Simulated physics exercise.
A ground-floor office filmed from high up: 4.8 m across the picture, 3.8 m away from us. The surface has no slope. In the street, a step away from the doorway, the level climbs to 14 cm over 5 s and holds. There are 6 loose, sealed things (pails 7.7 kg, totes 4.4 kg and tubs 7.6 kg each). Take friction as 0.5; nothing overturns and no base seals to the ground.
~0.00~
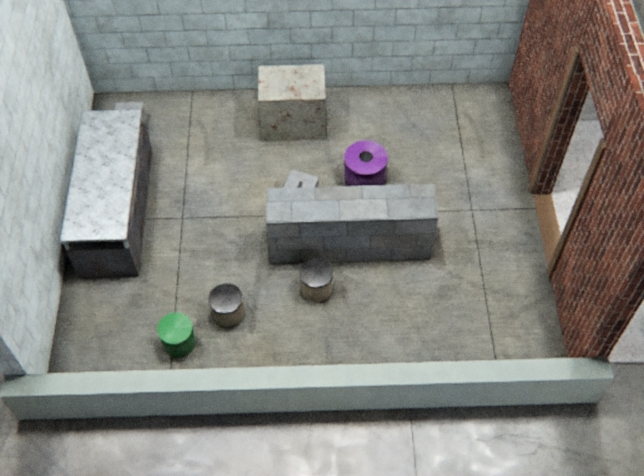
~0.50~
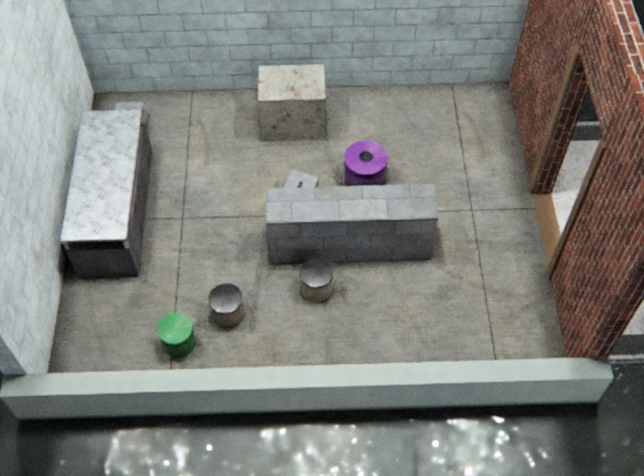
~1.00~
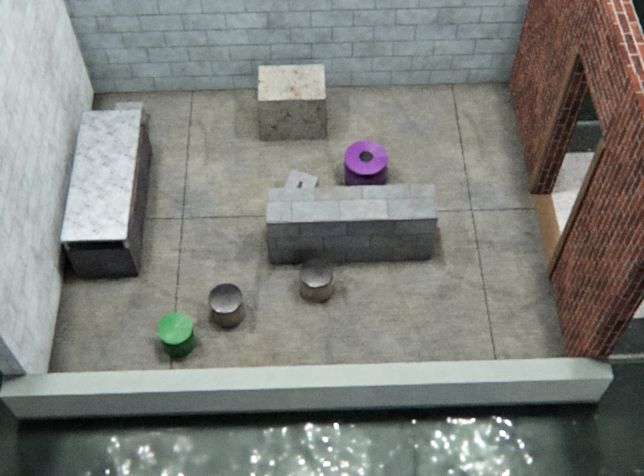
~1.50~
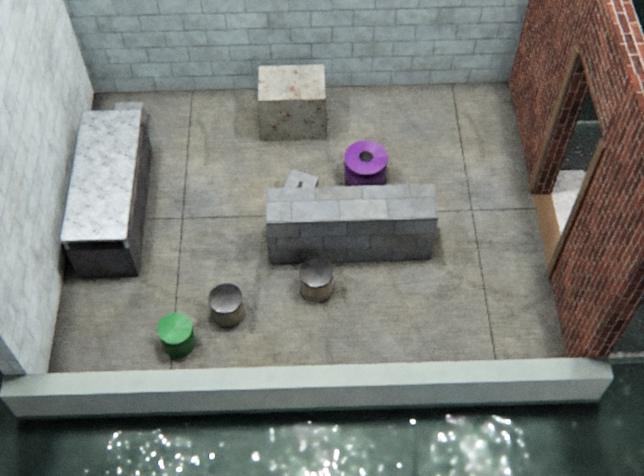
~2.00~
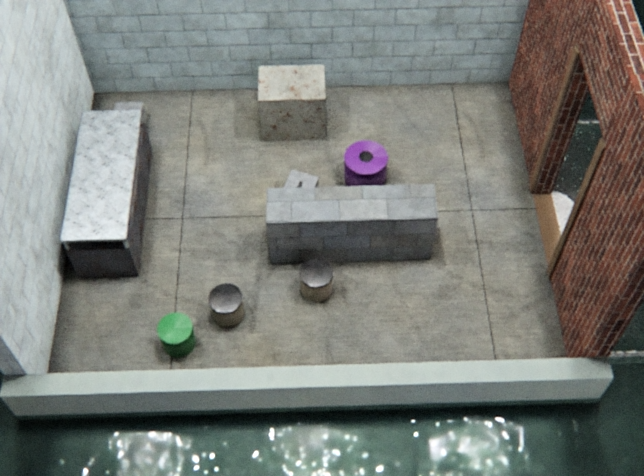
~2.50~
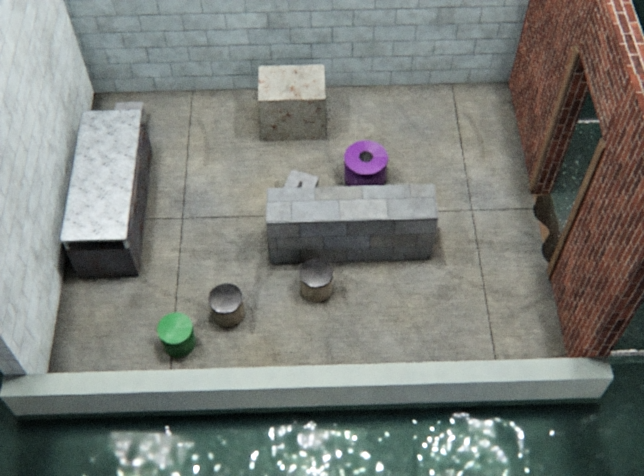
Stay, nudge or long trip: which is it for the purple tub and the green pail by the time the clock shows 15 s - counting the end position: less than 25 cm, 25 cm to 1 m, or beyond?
Purple tub gets carried off, green pail holds its place.
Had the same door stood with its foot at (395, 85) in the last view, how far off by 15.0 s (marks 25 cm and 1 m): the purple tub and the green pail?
In that case the purple tub gets carried off, the green pail stays put.
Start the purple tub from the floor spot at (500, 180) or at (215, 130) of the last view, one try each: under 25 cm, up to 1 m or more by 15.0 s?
In that order: It barely shifts; it barely shifts.
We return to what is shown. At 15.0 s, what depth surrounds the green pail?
Roughly 5 cm.
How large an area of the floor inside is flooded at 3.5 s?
Some 1.0 m2.
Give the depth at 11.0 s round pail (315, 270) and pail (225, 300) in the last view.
Roughly 3 and 4 cm.
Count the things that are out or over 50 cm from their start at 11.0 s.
By then 1.
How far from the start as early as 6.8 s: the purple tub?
Roughly 5 cm by then.
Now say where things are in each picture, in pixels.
The first picture shows the purple tub at (366, 157) rests on the ground; the green pail at (175, 328) rests on the ground; water covers 0.0 m2; 0 of 6 have shifted.
The second picture shows the purple tub at (366, 157) rests on the ground; the green pail at (175, 328) rests on the ground; water covers 0.0 m2; 0 of 6 have shifted.
The third picture shows the purple tub at (366, 157), on the bottom; the green pail at (175, 328) rests on the ground; 0.0 m2 under water; 0 of 6 have shifted.
The fourth picture shows the purple tub at (366, 157) rests on the ground; the green pail at (175, 328), on the bottom; water covers 0.0 m2; 0 of 6 have shifted.
The fifth picture shows the purple tub at (366, 157) rests on the ground; the green pail at (175, 328), on the bottom; water covers 0.0 m2; 0 of 6 have shifted.
The sixth picture shows the purple tub at (366, 157) rests on the ground; the green pail at (175, 328), on the bottom; 0.0 m2 under water; 0 of 6 have shifted.
After 3.5 s the purple tub is near (366, 157), 0.0 m from its start, aground; the green pail is near (175, 328), 0.0 m from its start, aground; 0 afloat.
After 6.8 s the purple tub is near (363, 156), 0.0 m from its start, aground; the green pail is near (175, 328), 0.0 m from its start, aground; 0 afloat.
After 11.0 s the purple tub is near (315, 152), 0.5 m from its start, afloat; the green pail is near (175, 328), 0.0 m from its start, aground; 1 afloat.
After 15.0 s the purple tub is near (204, 136), 1.7 m from its start, afloat; the green pail is near (175, 328), 0.0 m from its start, aground; 3 afloat.
